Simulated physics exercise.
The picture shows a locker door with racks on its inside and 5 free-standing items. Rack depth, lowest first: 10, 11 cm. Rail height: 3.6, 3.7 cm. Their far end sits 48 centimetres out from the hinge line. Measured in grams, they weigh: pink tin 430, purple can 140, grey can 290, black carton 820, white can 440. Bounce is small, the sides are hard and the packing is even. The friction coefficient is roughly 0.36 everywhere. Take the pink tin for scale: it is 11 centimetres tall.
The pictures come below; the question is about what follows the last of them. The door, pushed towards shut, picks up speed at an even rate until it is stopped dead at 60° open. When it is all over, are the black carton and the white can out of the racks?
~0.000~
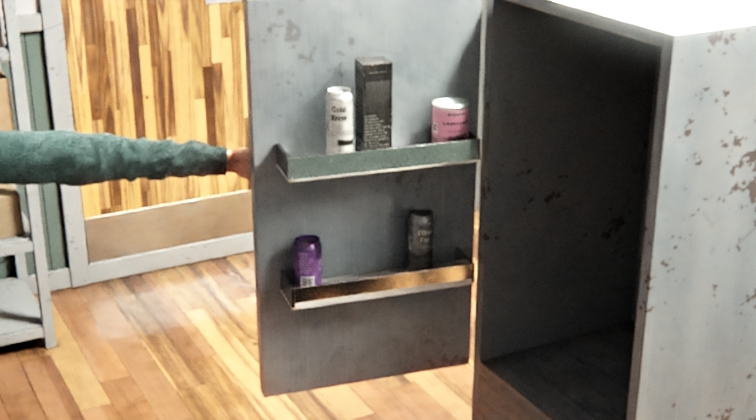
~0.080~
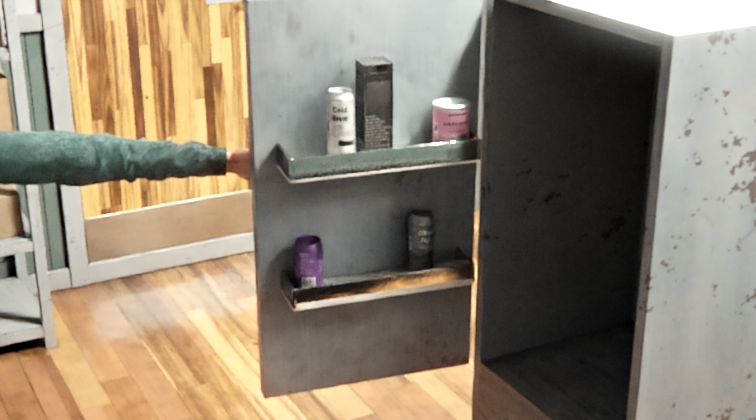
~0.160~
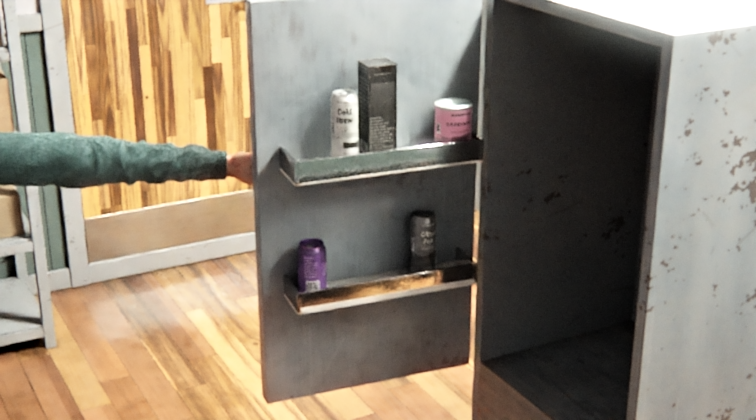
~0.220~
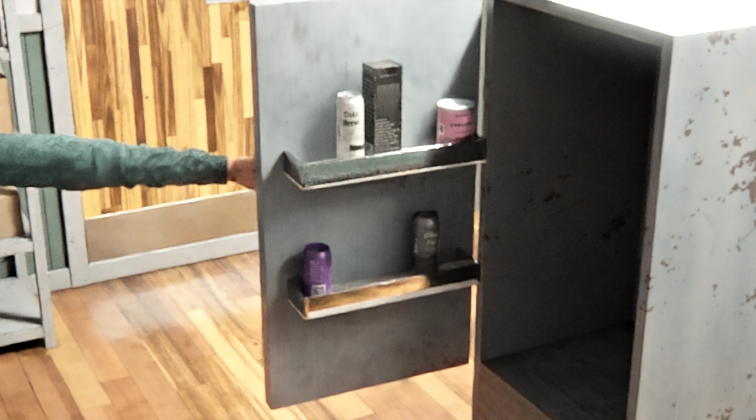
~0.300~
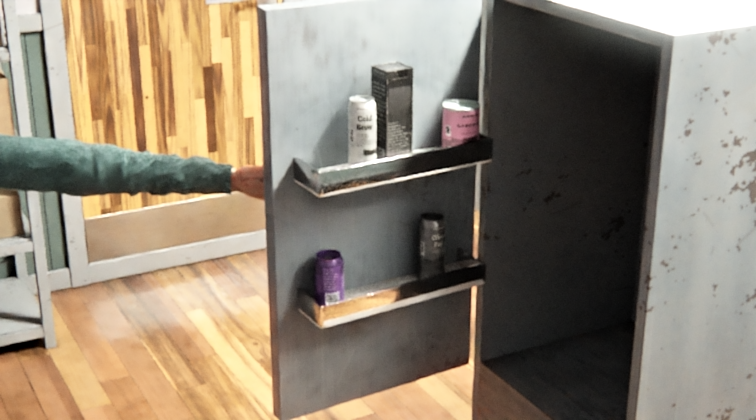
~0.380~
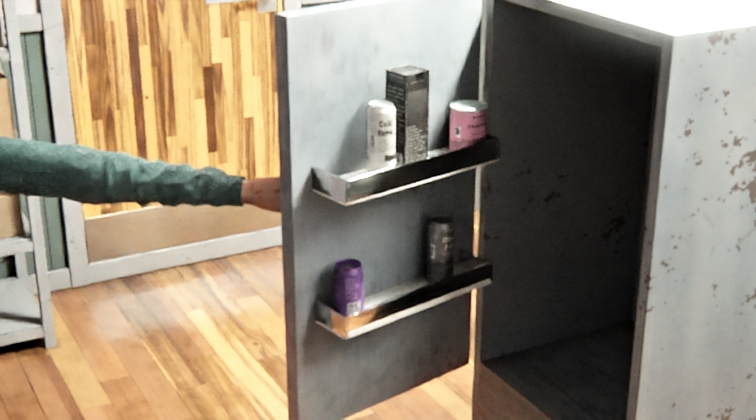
As I see it, the black carton breaks loose. The white can breaks loose.
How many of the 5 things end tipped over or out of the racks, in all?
Tally: 3.
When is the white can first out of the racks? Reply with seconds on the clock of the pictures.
It happens at about 0.8 s.
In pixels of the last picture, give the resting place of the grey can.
Around (470, 256).
After 0.78 s, open by 60°; black carton and white can now out of the racks; purple can leaning 58°; grey can slid 2 cm.
After 1.08 s, open by 60°; purple can leaning 63°; grey can slid 2 cm.
At rest (1.5 s), out of the racks, black carton and white can; tipped over in the racks, purple can; the other 2 in place, give or take 5 cm.
